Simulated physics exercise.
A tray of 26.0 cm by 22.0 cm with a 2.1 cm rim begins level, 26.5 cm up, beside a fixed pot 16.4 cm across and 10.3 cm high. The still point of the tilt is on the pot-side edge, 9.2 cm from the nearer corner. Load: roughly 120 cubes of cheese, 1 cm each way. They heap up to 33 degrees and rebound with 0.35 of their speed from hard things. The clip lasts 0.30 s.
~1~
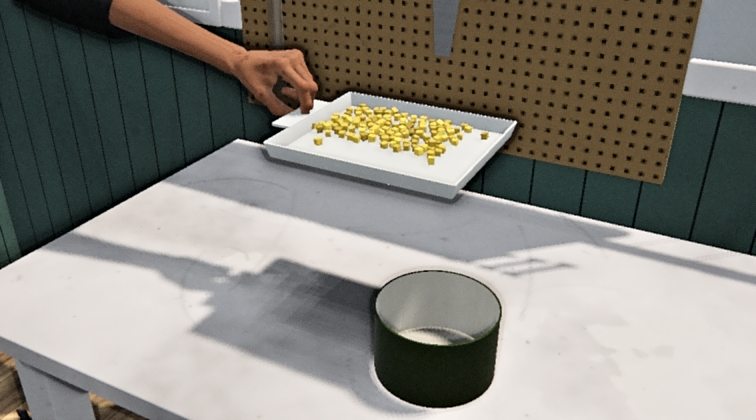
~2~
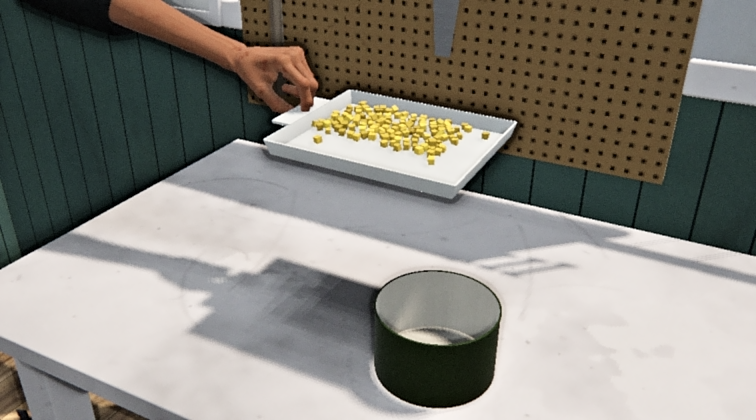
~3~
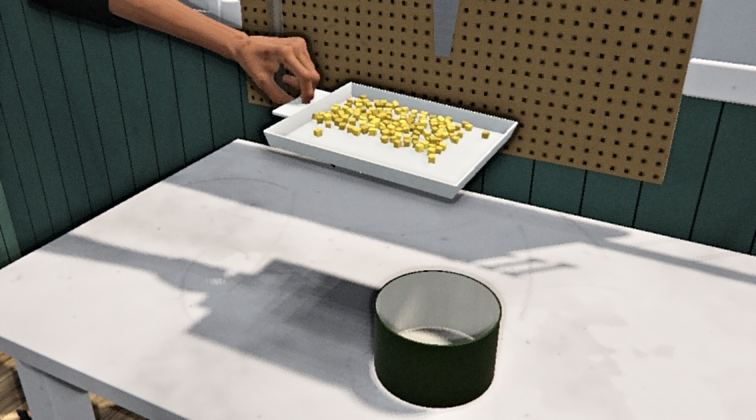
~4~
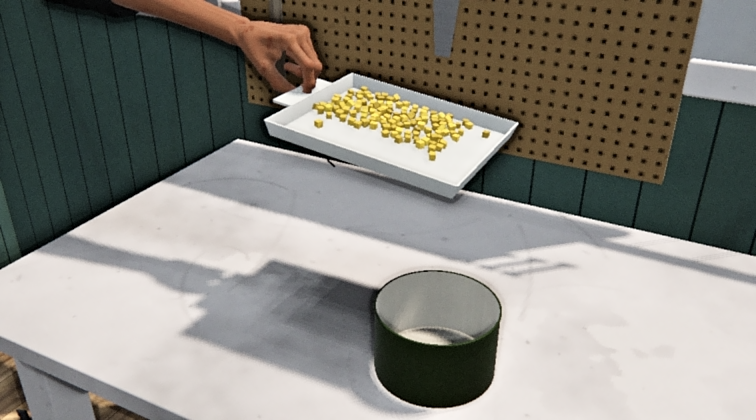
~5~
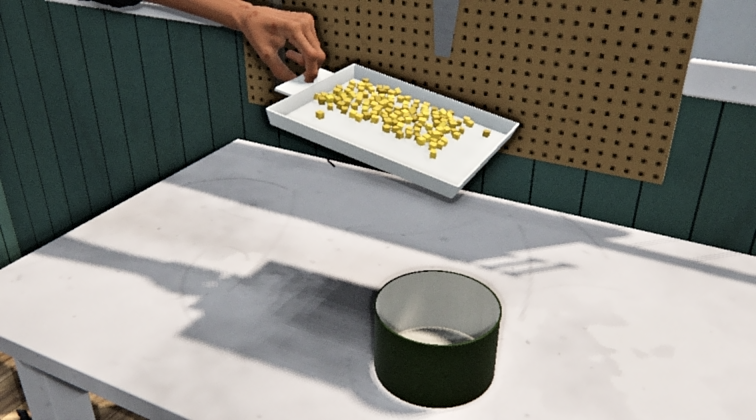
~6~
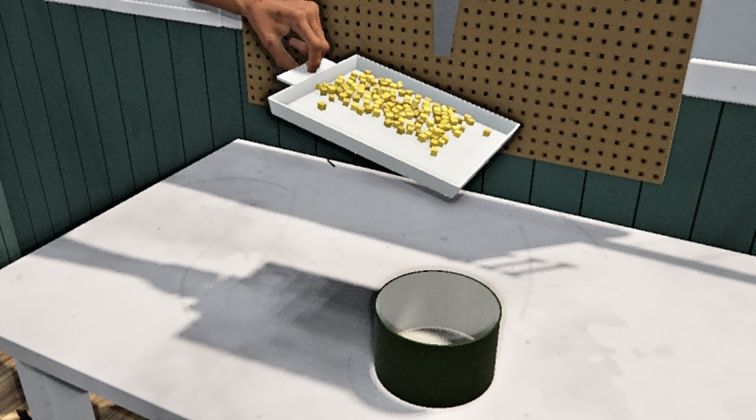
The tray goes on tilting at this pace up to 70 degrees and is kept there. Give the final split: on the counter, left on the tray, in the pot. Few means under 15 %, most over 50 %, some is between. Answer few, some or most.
Counter: Some, tray: Most, pot: Few.
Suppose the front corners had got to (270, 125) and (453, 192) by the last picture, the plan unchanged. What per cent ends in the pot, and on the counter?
Pot 25, counter 5.
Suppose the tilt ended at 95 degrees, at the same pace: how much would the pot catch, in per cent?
Then about 0 per cent.
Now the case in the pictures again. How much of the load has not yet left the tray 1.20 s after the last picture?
About 70 per cent.
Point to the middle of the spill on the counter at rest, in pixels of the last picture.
Near (607, 333).
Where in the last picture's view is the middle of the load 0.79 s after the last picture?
At about (496, 141).
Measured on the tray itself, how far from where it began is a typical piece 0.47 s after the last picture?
Some 4 cm.
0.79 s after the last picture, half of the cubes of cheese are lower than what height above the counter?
About 28 cm.
Then, 0.47 s after the last picture, tilt 40 degrees; the tray holds 100 %, the pot 0 %.
Then, 0.79 s after the last picture, tilt 59 degrees; the tray holds 85 %, the pot 0 %.
Then, 1.20 s after the last picture, tilt 70 degrees; the tray holds 70 %, the pot 0 %.
In the end, counter 30 %, tray 70 %, pot 0 %.
